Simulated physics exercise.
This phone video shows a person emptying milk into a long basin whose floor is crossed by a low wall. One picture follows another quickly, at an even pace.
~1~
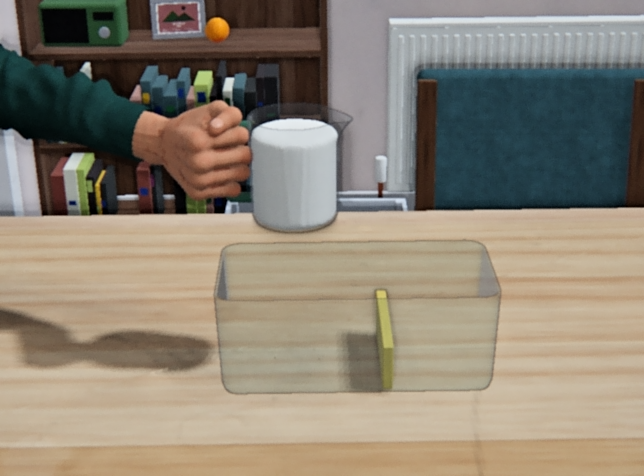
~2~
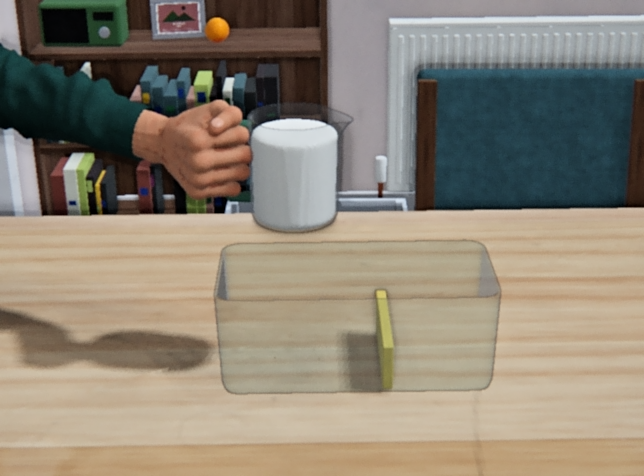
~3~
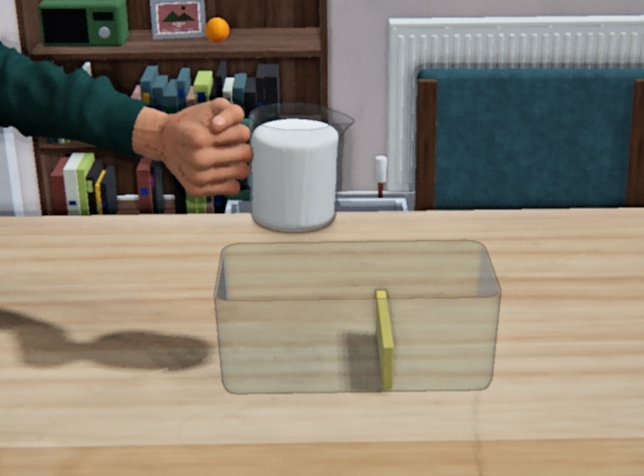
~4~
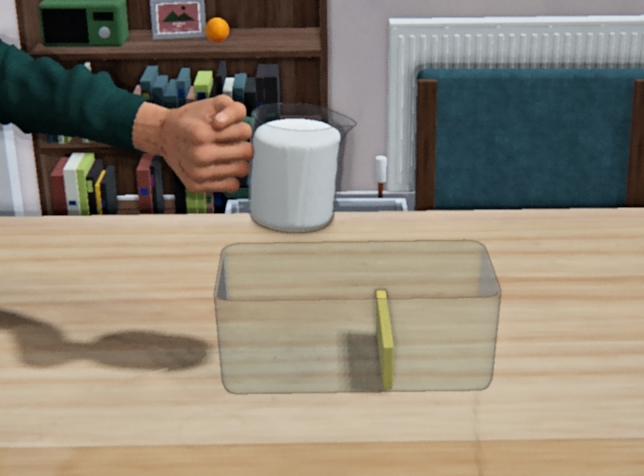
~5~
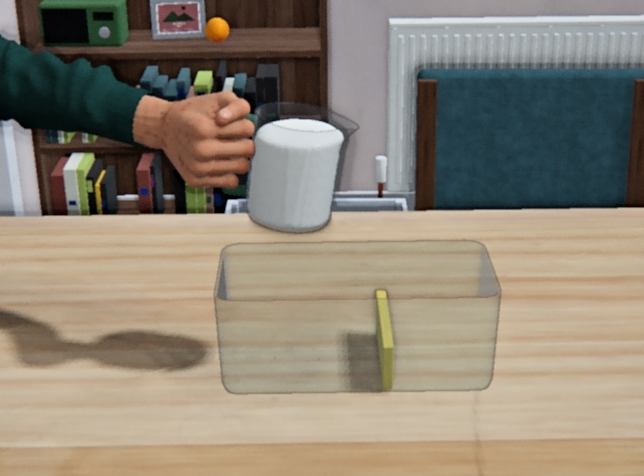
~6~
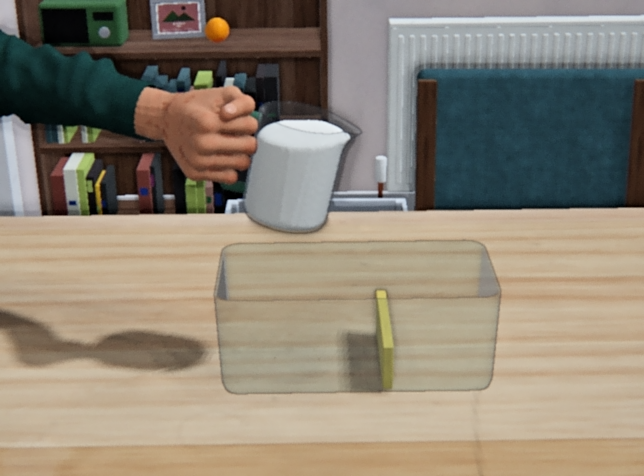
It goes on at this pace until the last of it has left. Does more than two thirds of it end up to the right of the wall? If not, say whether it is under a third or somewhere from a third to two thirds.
Yes, more than two thirds does.
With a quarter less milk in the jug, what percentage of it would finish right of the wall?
The share comes to roughly 85 per cent.
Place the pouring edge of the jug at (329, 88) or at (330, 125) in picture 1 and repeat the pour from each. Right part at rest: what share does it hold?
First about 75, then 60 per cent.
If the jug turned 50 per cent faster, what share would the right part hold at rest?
Roughly 85 in a hundred.
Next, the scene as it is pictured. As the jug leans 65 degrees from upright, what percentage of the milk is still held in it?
It comes to 80 per cent or so.
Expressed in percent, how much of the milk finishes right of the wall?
That works out to roughly 85 percent.
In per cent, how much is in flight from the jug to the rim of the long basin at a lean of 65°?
It's close to 15 per cent.
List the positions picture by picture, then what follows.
In the first frame, it leans 0°; its right rim is at (353, 117); the milk meets the walls at (251, 131) and (338, 130); the long basin's rim runs from (219, 273) to (492, 269); the wall's top is at (384, 319).
In the second frame, it leans 1°; its right rim is at (353, 118); the milk meets the walls at (252, 131) and (338, 130).
In the third frame, it leans 2°; its right rim is at (355, 120); the milk meets the walls at (253, 130) and (338, 131).
In the fourth frame, it leans 5°; its right rim is at (357, 122); the milk meets the walls at (253, 131) and (341, 131).
In the fifth frame, it leans 8°; its right rim is at (359, 126); the milk meets the walls at (256, 133) and (344, 132).
In the sixth frame, it leans 12°; its right rim is at (362, 131); the milk meets the walls at (258, 133) and (349, 133).
A moment on, the jug is tipped part way and 81 per cent is still to pour, 0 is left of the wall and 6 right of it.
Next, the jug is tipped on its side and 29 per cent is still to pour, 1 is left of the wall and 54 right of it.
Then the jug is tipped right over and 2 per cent is still to pour, 9 is left of the wall and 86 right of it.
Later the jug is tipped right over and 0 per cent is still to pour, 12 is left of the wall and 87 right of it.
In the end 12 per cent lies left of the wall, 87 right of it and 1 outside.
